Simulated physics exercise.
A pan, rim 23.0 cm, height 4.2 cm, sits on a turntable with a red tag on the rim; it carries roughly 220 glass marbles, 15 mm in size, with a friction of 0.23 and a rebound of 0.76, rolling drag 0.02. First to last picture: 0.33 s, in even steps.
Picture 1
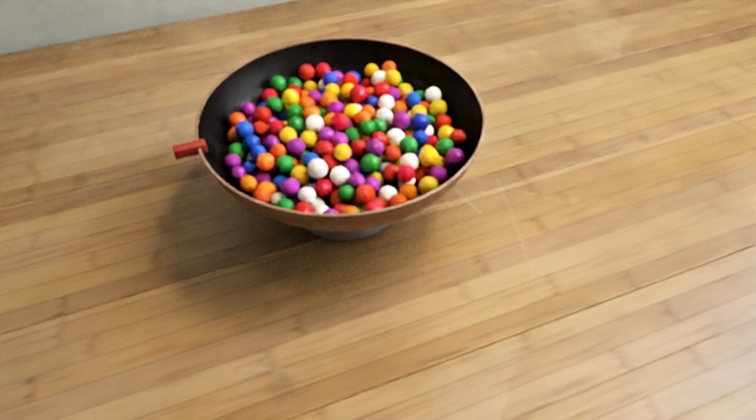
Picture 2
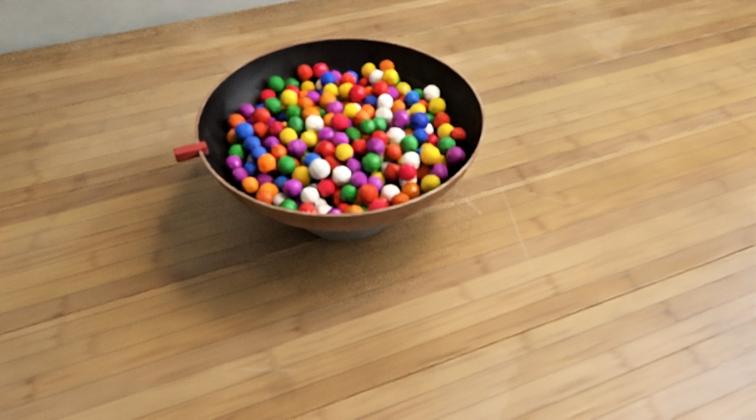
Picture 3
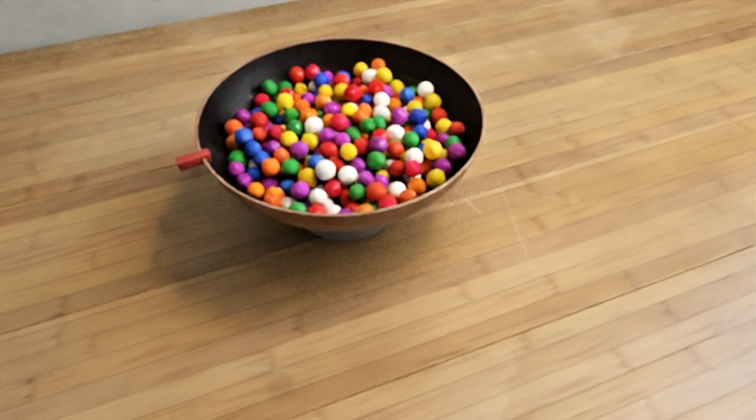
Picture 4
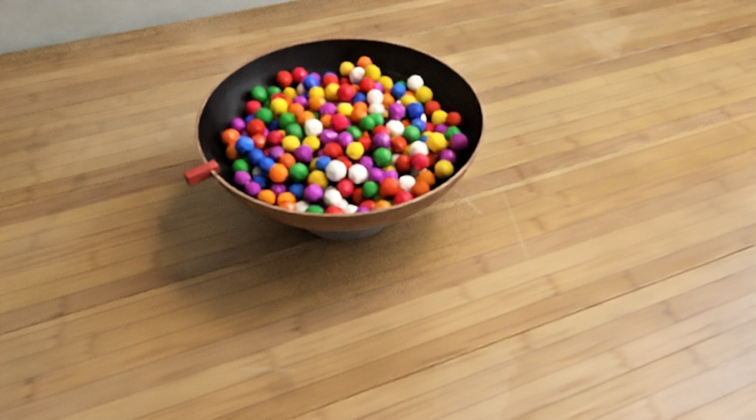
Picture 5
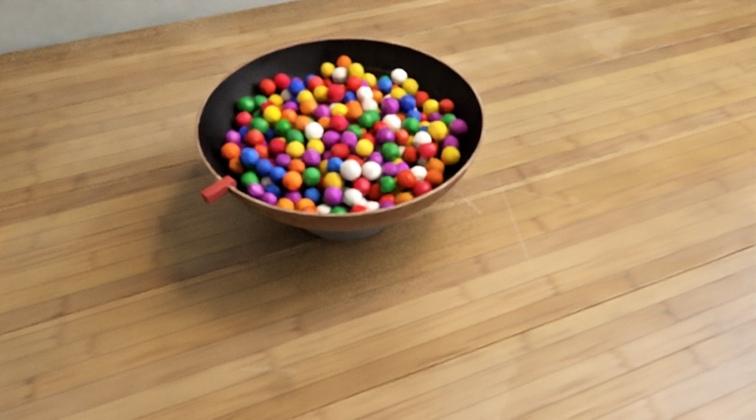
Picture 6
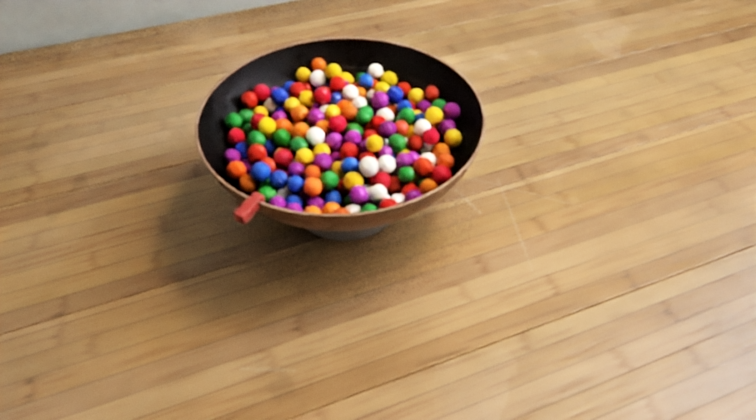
On a striped wooden tabletop with a strip of pale grey wall behind it, the scene is viewed from above at an angle. A wide dark-lined pan with a coppery outside holds a heap of small glossy balls in red, blue, green, yellow, orange, purple and white, a red tag on its left rim. The pan turns slowly, then faster, carrying balls and tag counterclockwise toward the front, while the camera stays still.
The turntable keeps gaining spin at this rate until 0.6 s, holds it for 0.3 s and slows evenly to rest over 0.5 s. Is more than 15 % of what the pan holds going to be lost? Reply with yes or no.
No.
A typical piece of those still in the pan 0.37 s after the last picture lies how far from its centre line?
Middling distance: Approx. 7.0 cm.
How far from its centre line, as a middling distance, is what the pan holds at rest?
7.5 cm, roughly.
Then, 0.37 s after the last picture, pan 100 %; middle of the pieces not yet landed near (344, 137).
Then, 0.67 s after the last picture, pan 100 %; middle of the pieces not yet landed near (341, 136).
Then, 0.95 s after the last picture, pan 100 %; middle of the pieces not yet landed near (340, 138).
Then, 1.22 s after the last picture, pan 100 %; middle of the pieces not yet landed near (340, 138).
In the end, pan 100 %.
